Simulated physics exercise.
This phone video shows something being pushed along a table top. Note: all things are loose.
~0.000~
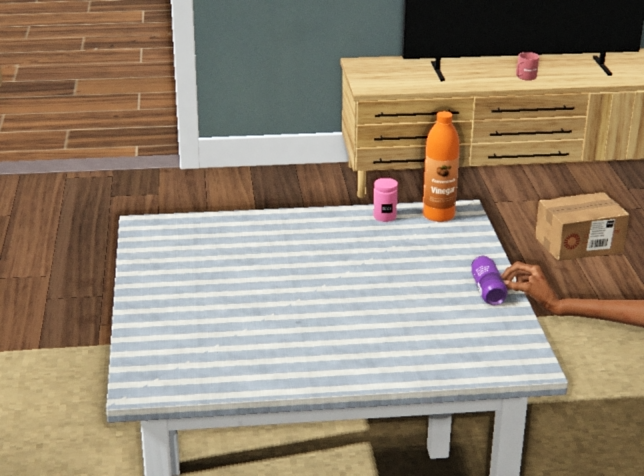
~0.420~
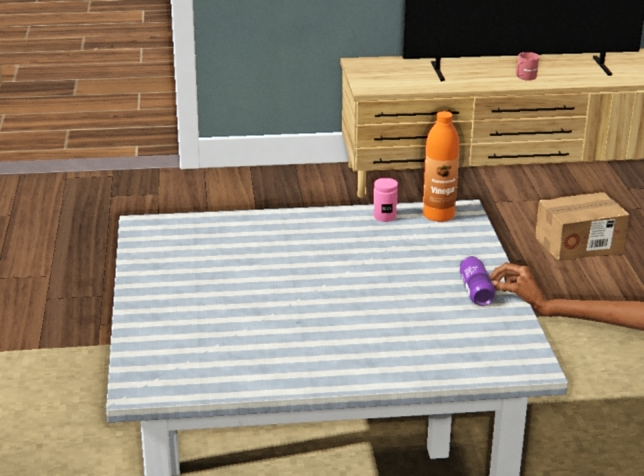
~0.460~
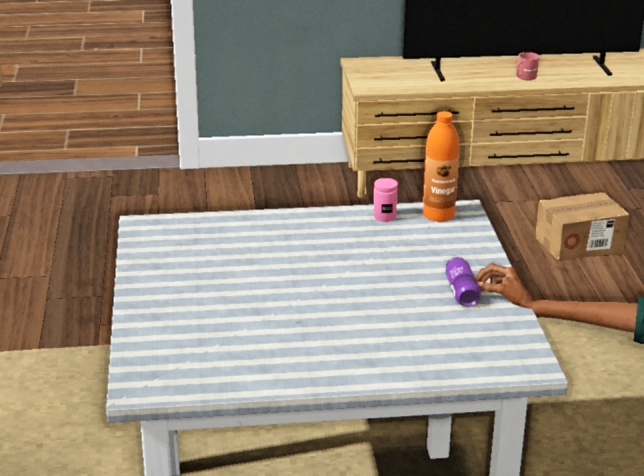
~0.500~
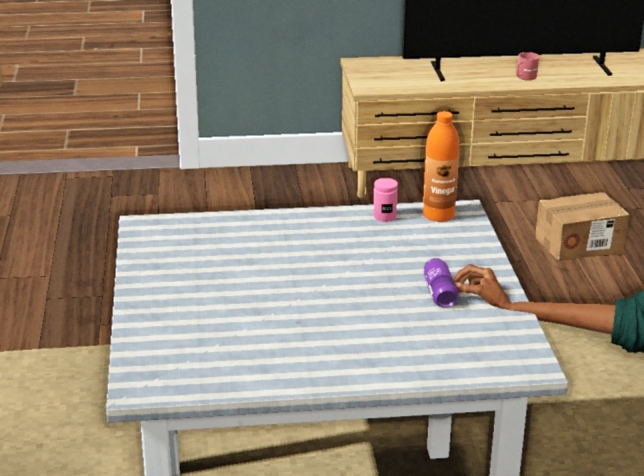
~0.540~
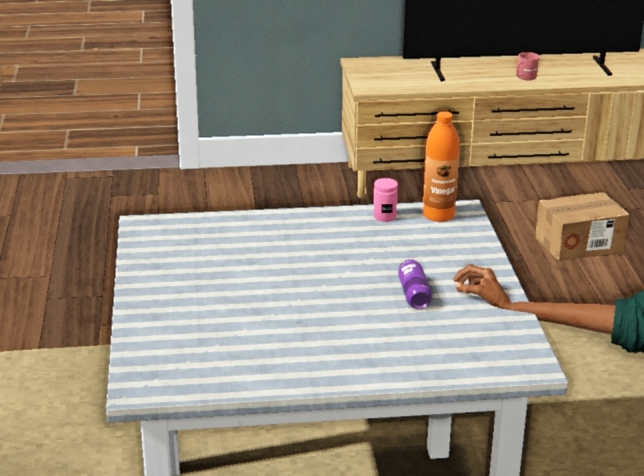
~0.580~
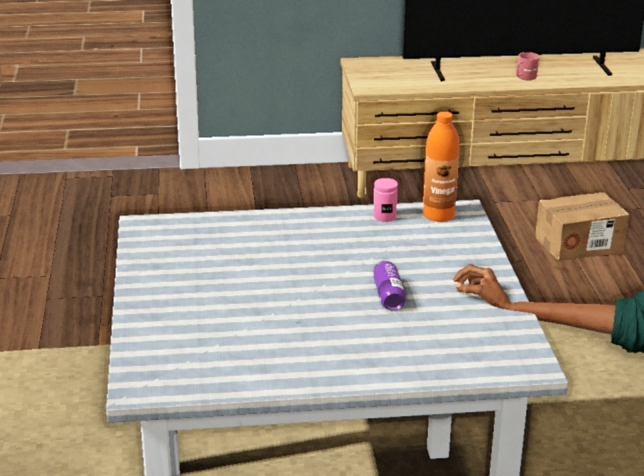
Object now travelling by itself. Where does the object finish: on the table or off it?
Off it.
Around 0.88 s, purple can displaced well along near (204, 295).
Around 1.28 s, purple can now off the table.
Around 1.68 s, things are still on the move.
Finally (1.9 s), off the table, purple can.
